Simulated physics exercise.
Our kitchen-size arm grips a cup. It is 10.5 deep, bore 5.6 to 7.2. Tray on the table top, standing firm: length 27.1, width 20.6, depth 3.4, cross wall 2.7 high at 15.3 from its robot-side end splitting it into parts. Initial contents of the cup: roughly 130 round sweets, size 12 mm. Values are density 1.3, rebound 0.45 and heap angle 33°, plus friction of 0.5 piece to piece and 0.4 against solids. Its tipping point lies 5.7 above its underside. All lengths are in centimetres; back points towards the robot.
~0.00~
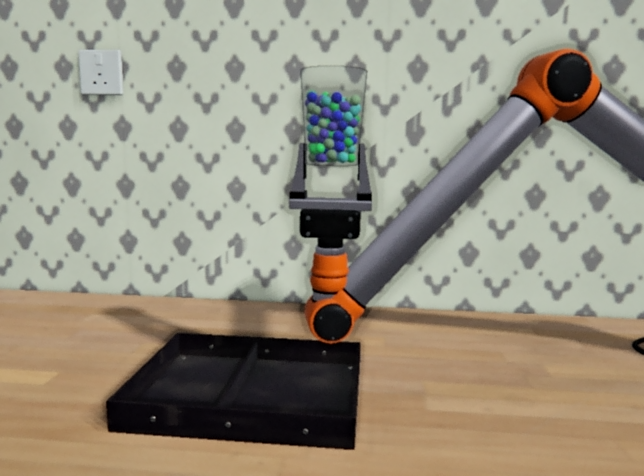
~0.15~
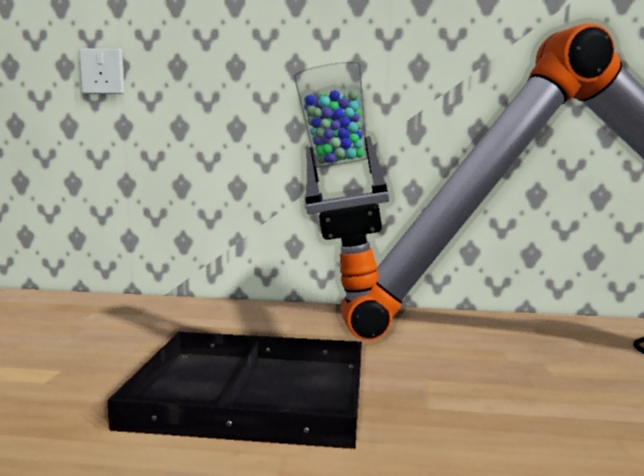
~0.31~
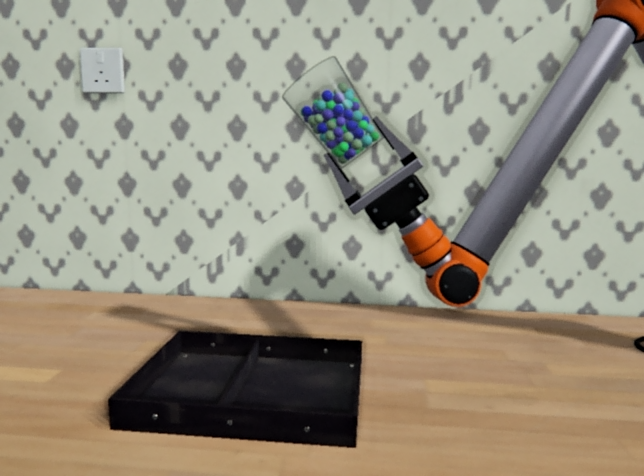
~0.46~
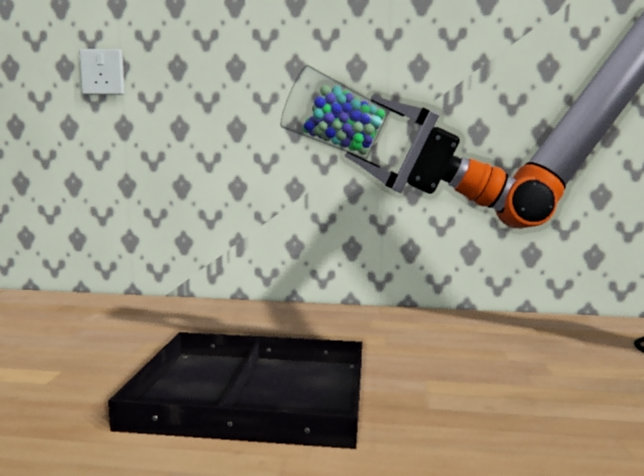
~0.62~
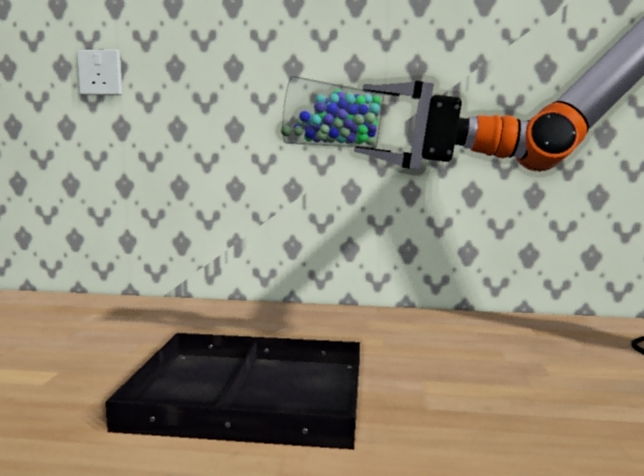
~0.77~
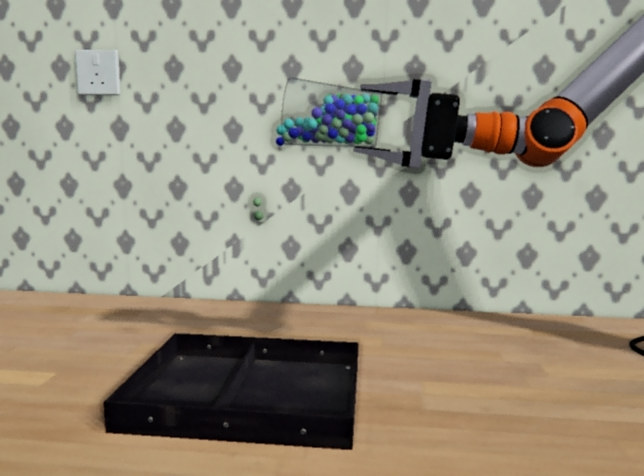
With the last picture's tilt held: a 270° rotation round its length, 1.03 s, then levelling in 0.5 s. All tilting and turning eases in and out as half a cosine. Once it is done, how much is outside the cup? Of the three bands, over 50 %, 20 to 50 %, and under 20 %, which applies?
The band that applies is 20 to 50 %.
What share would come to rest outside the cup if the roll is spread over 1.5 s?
About 35 %.
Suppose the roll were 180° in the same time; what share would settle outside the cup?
Then about 25 per cent.
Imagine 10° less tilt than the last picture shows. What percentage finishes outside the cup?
Estimate: Some 10 %.
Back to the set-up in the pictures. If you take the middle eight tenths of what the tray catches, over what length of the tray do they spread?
22 cm or thereabouts.
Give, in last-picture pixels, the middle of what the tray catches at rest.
About (250, 392).
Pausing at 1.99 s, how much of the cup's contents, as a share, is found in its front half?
Reading: Roughly 60 percent.
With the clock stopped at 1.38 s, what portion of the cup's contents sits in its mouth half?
Something near 40 in a hundred.
After 1.38 s, tipped 85°, highest piece 38 above the table; 112 in the cup, 6 in the robot-side part, 2 in the far-side part, 1 on the table or floor, 8 in flight or on a rim.
After 1.99 s, tipped 57°, highest piece 37 above the table; 92 in the cup, 22 in the robot-side part, 12 in the far-side part, 3 on the table or floor.
After 2.50 s, upright, highest piece 39 above the table; 92 in the cup, 21 in the robot-side part, 13 in the far-side part, 3 on the table or floor.
After 3.20 s, upright, highest piece 39 above the table; 92 in the cup, 21 in the robot-side part, 13 in the far-side part, 3 on the table or floor.
At rest, 92 in the cup, 21 in the robot-side part, 13 in the far-side part, 3 on the table or floor. That is 29 % outside the cup.
